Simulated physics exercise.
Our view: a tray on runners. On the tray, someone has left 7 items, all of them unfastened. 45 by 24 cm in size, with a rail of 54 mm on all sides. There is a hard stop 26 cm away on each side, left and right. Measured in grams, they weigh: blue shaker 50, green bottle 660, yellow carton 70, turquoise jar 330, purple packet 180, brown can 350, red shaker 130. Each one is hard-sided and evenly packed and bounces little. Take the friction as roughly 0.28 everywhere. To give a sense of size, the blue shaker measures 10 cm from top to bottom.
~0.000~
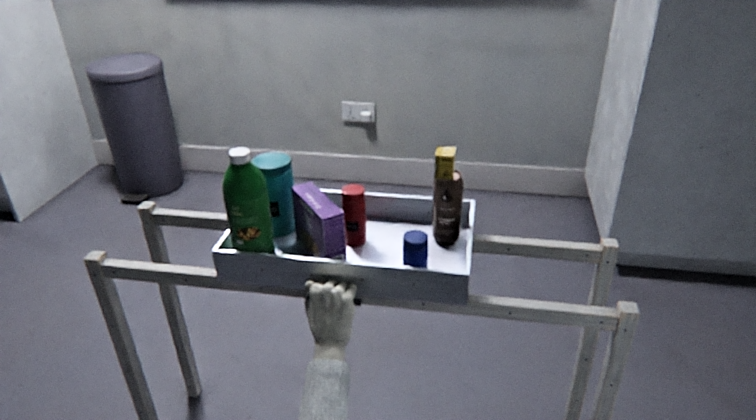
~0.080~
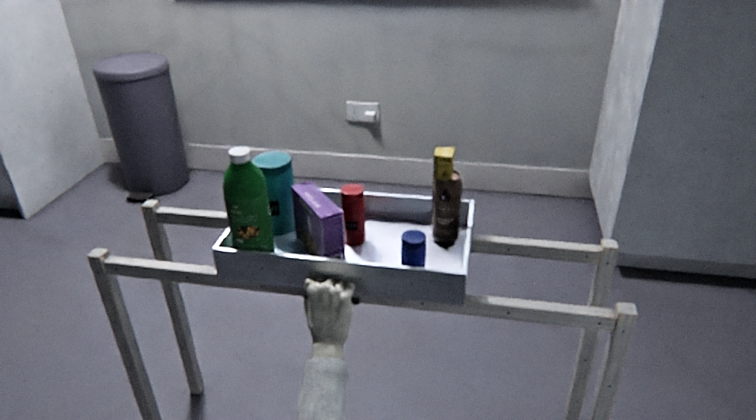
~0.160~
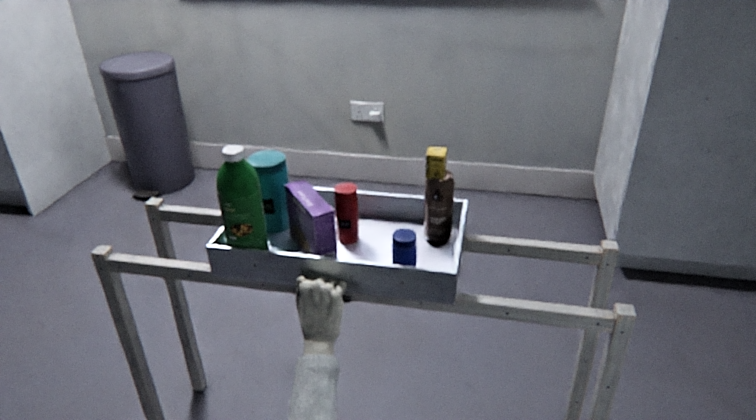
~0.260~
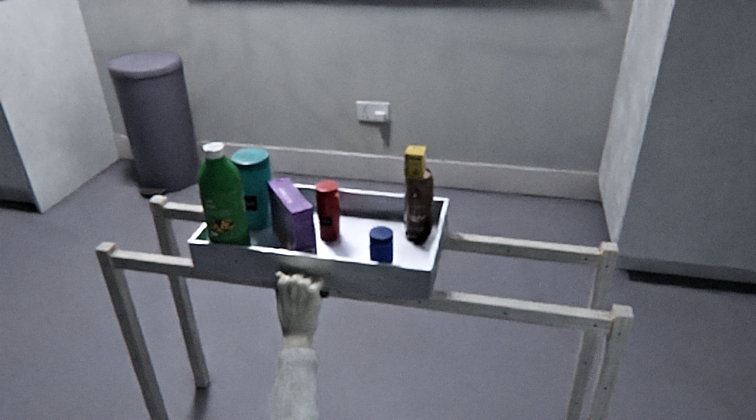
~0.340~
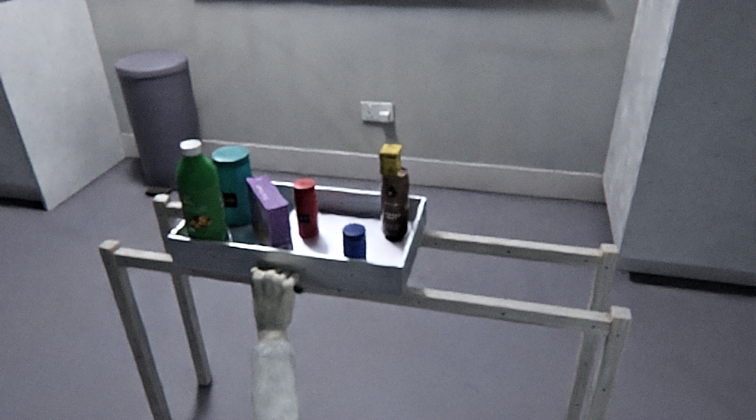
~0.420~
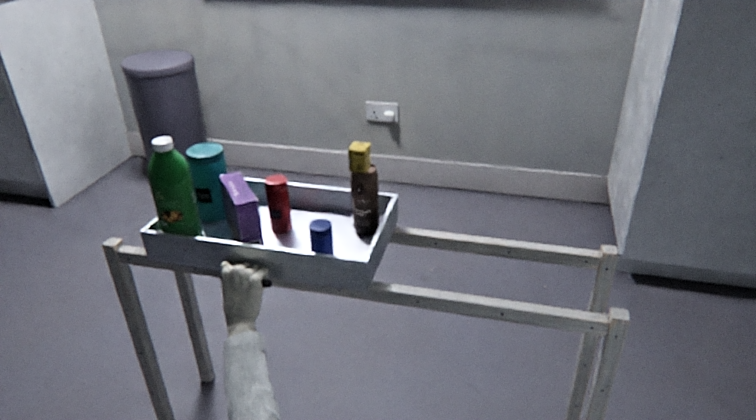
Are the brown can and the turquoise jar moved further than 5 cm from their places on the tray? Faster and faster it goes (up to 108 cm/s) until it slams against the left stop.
Answer: Brown can - yes; turquoise jar - no.
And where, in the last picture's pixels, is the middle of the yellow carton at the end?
Around (251, 345).
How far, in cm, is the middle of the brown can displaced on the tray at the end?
It ends about 25 centimetres from where it started.
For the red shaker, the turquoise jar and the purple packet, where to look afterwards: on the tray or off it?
At the end the red shaker remains on its base, the turquoise jar remains on its base and the purple packet remains on its base.
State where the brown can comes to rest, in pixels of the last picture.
Around (222, 199).
After 0.62 s, tray has slid 26 cm left; brown can moved 10 cm near (281, 190); turquoise jar moved 2 cm near (169, 176); green bottle 22° off upright.
After 0.82 s, tray has slid 26 cm left; brown can 12° off upright near (243, 185); turquoise jar moved 2 cm near (170, 176); yellow carton 12° off upright.
After 1.82 s, tray has slid 26 cm left; yellow carton now off the tray; brown can on its side near (222, 199); turquoise jar moved 2 cm near (169, 176).
In the end (2.3 s), off the tray, yellow carton; toppled on the tray, brown can; not toppled but over 5 cm from the start, blue shaker, purple packet and red shaker; the other 2 under 5 cm from the start. In the last view, brown can near (222, 199), turquoise jar near (169, 176).
